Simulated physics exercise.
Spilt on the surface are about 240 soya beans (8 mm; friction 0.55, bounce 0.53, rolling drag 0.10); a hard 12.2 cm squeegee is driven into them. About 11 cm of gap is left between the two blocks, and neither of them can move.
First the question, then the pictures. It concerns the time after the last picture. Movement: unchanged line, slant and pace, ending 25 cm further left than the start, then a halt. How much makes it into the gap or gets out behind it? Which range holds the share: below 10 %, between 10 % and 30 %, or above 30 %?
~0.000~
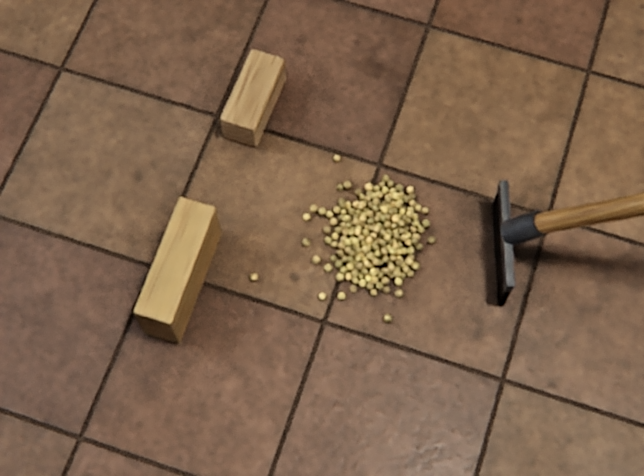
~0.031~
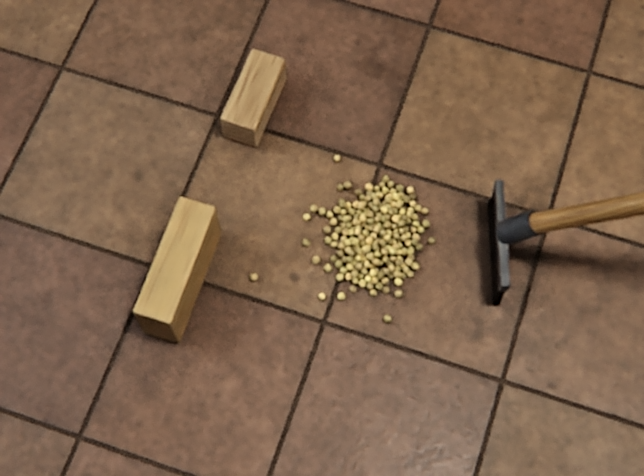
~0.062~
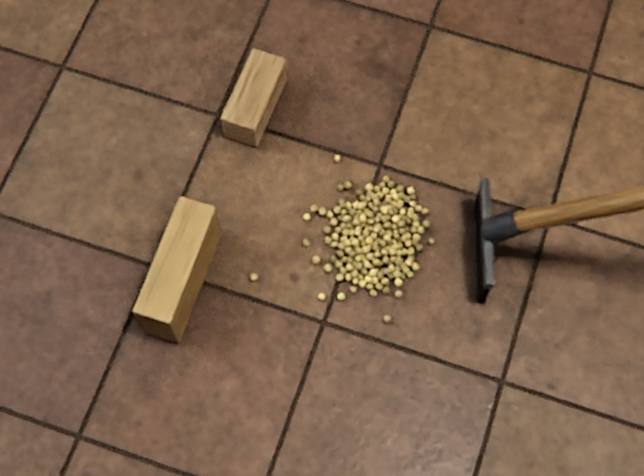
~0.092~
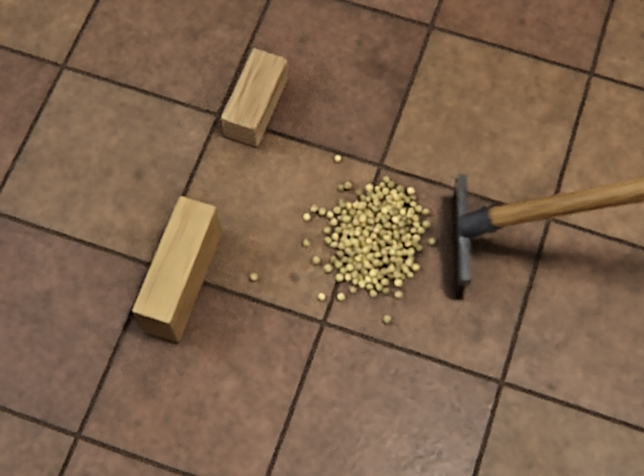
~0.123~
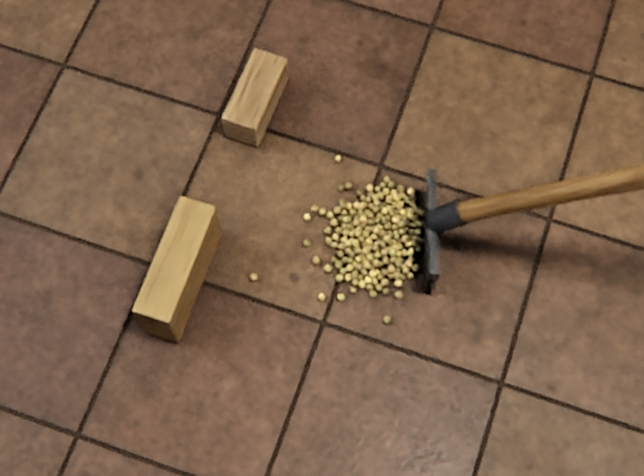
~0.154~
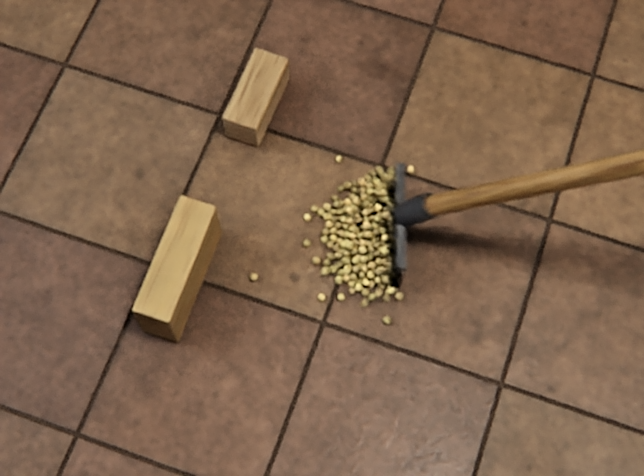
It lies above 30 %.
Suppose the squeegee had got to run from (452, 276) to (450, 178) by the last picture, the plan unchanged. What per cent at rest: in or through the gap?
30 per cent ends in or through the gap.
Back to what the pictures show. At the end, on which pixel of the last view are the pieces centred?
I'd say around (226, 232) in the last picture.
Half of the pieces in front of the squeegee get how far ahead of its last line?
Some 8 cm.
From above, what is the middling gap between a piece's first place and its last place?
I'd put it at around 22 centimetres.
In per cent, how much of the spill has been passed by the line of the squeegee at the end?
10 %.
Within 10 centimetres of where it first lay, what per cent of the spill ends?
I'd put it at close to 0 percent.
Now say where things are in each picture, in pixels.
In the first picture, squeegee from (509, 287) to (503, 188); moved 0.0 cm; pieces shifted so far, 0; middle of the spill at (376, 229); block at (175, 259); block at (253, 89).
In the second picture, squeegee from (504, 286) to (498, 188); moved 0.5 cm; pieces shifted so far, 0; middle of the spill at (376, 229).
In the third picture, squeegee from (489, 284) to (484, 186); moved 2.1 cm; pieces shifted so far, 0; middle of the spill at (376, 230).
In the fourth picture, squeegee from (464, 280) to (461, 182); moved 4.7 cm; pieces shifted so far, 0; middle of the spill at (377, 230).
In the fifth picture, squeegee from (432, 274) to (431, 177); moved 8.0 cm; pieces shifted so far, 4; middle of the spill at (377, 230).
In the sixth picture, squeegee from (401, 268) to (400, 171); moved 11.5 cm; pieces shifted so far, 214; middle of the spill at (367, 225); block at (175, 257); block at (256, 88). Its speed is about 1.10 m/s, heading 7 degrees towards the viewer.
Then, at 0.29 s, squeegee 25 cm from its start, spill 23 cm wide; held up before the blocks 95 %.
After 0.42 s, squeegee 26 cm from its start, spill 30 cm wide; in or through the gap 40 %, round the near block 5 %, round the far block 5 %, held up before the blocks 55 %.
After 0.53 s, squeegee 26 cm from its start, spill 33 cm wide; in or through the gap 40 %, round the near block 10 %, round the far block 5 %, held up before the blocks 45 %.
At rest (1.6 s), in or through the gap 40 %, round the near block 10 %, round the far block 5 %, held up before the blocks 40 %.
